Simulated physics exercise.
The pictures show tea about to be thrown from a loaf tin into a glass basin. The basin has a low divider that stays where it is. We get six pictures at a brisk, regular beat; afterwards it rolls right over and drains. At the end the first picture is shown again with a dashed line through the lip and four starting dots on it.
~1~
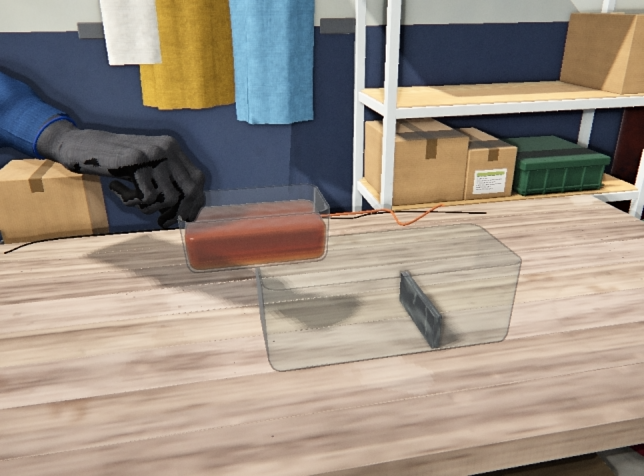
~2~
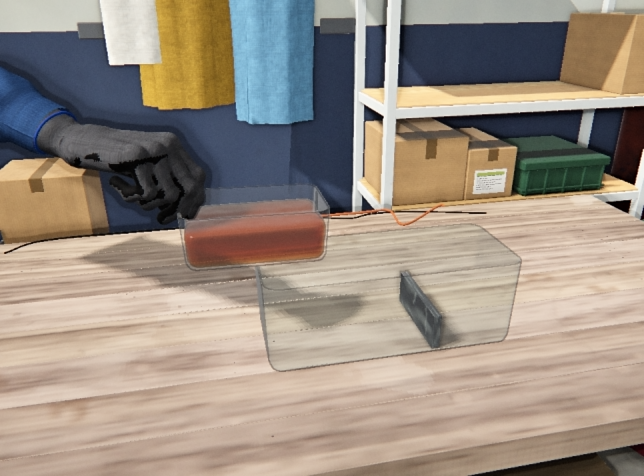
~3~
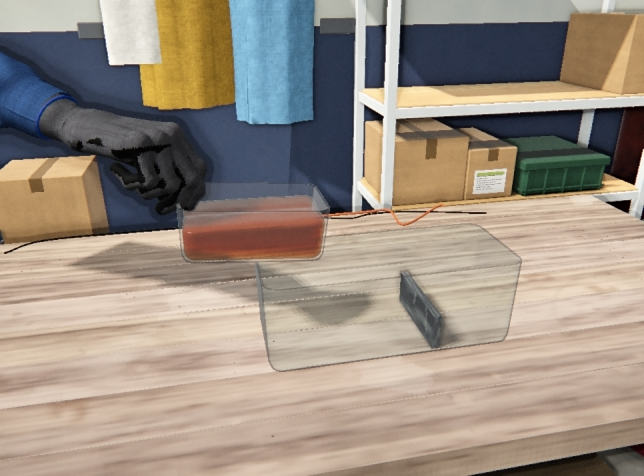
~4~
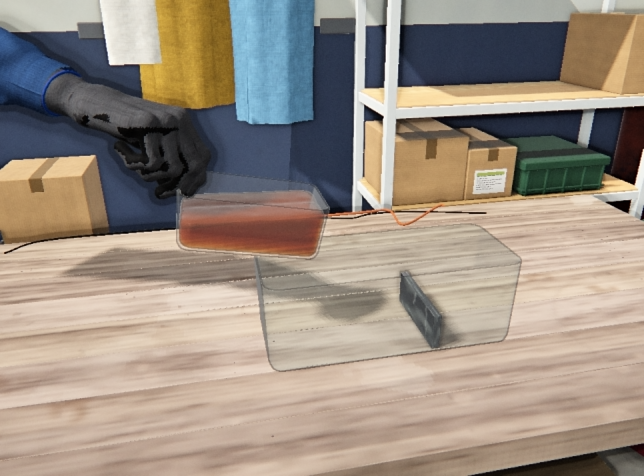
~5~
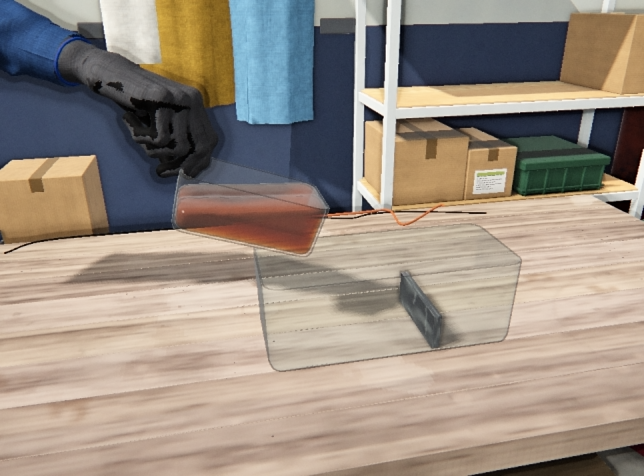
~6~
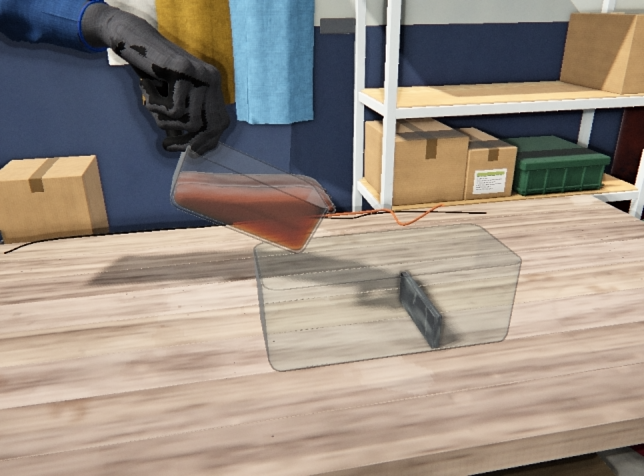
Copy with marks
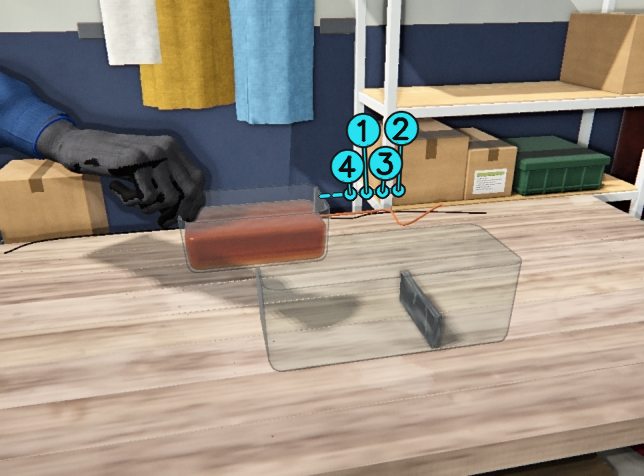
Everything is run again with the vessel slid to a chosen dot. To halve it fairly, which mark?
The answer is dot 4.
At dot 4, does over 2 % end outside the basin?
Yes, it does.
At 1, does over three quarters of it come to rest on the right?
No.
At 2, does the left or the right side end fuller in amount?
The right one.
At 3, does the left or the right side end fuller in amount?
The right one.
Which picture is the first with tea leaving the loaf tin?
Picture 6.
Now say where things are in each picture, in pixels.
In the first picture, upright, lip at (321, 196); basin from (269, 368) to (505, 336); top of the wall at (420, 292); nothing has left yet.
In the second picture, upright, lip at (321, 196); nothing has left yet.
In the third picture, tipped about 5°, lip at (321, 196); nothing has left yet.
In the fourth picture, tipped about 11°, lip at (321, 196); nothing has left yet.
In the fifth picture, tipped about 19°, lip at (321, 196); nothing has left yet.
In the sixth picture, tipped about 28°, lip at (321, 196); tea is over the lip, down to (324, 202).
On the marked copy, 1 at (366, 192); 2 at (398, 190); 3 at (382, 191); 4 at (350, 194).
With 1, about 31 % ends left of the wall and 62 % right of it; 6 % is lost outside.
With 2, about 16 % ends left of the wall and 78 % right of it; 6 % is lost outside.
With 3, about 10 % ends left of the wall and 83 % right of it; 6 % is lost outside.
With 4, about 48 % ends left of the wall and 46 % right of it; 7 % is lost outside.
